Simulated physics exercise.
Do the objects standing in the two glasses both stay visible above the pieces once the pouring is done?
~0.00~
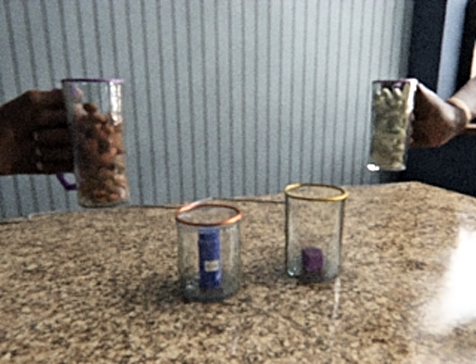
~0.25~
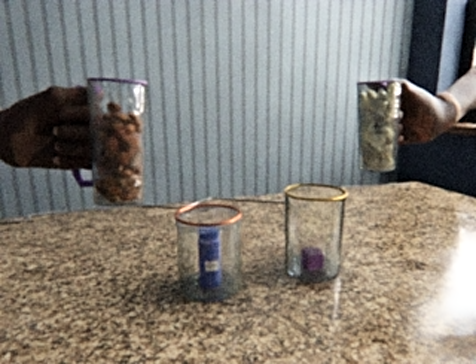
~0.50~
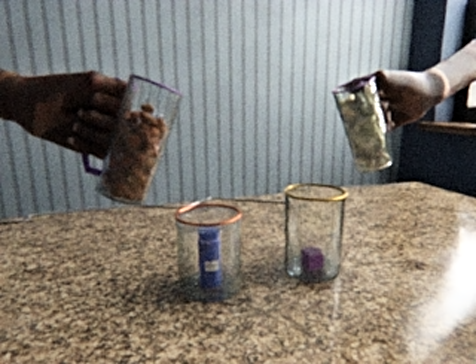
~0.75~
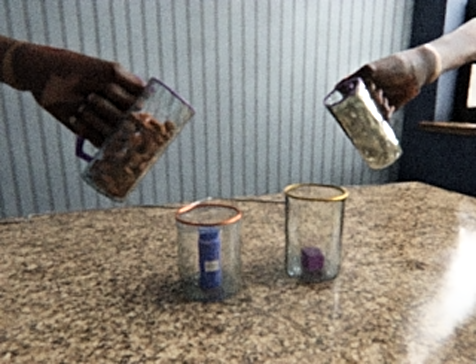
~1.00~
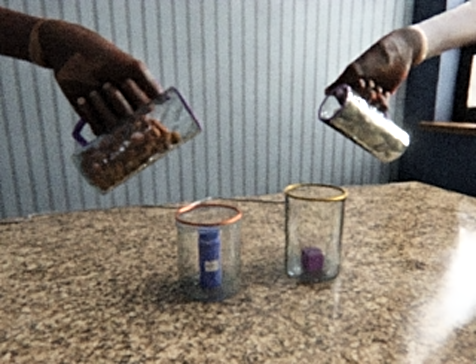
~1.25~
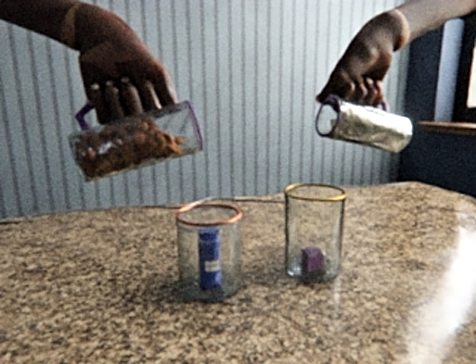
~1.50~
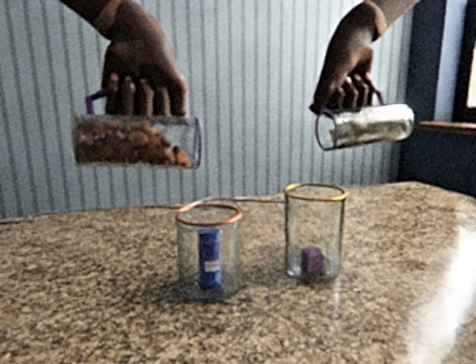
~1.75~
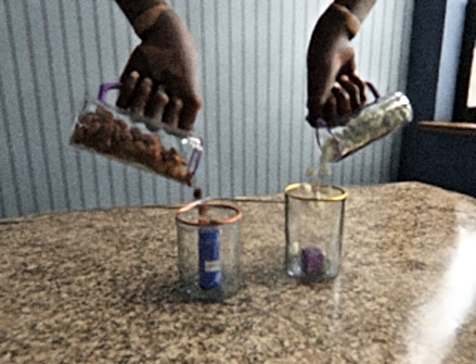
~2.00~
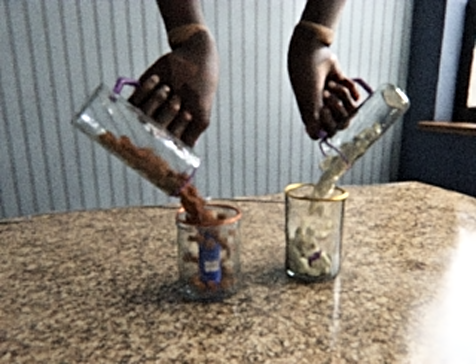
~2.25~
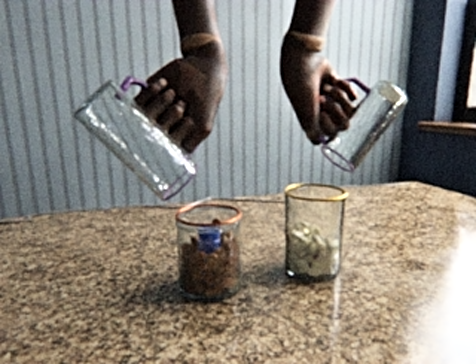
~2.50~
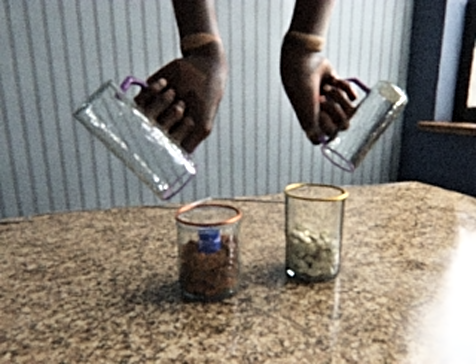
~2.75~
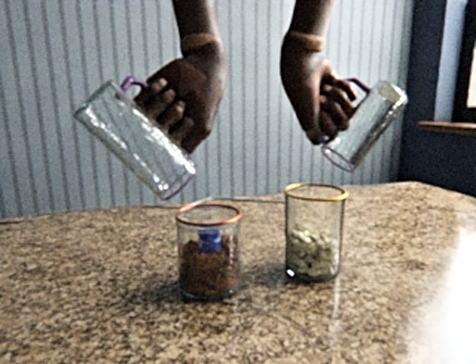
No, only the blue object on the left still sticks out at the top. The purple one on the right gets buried under the pale pieces.
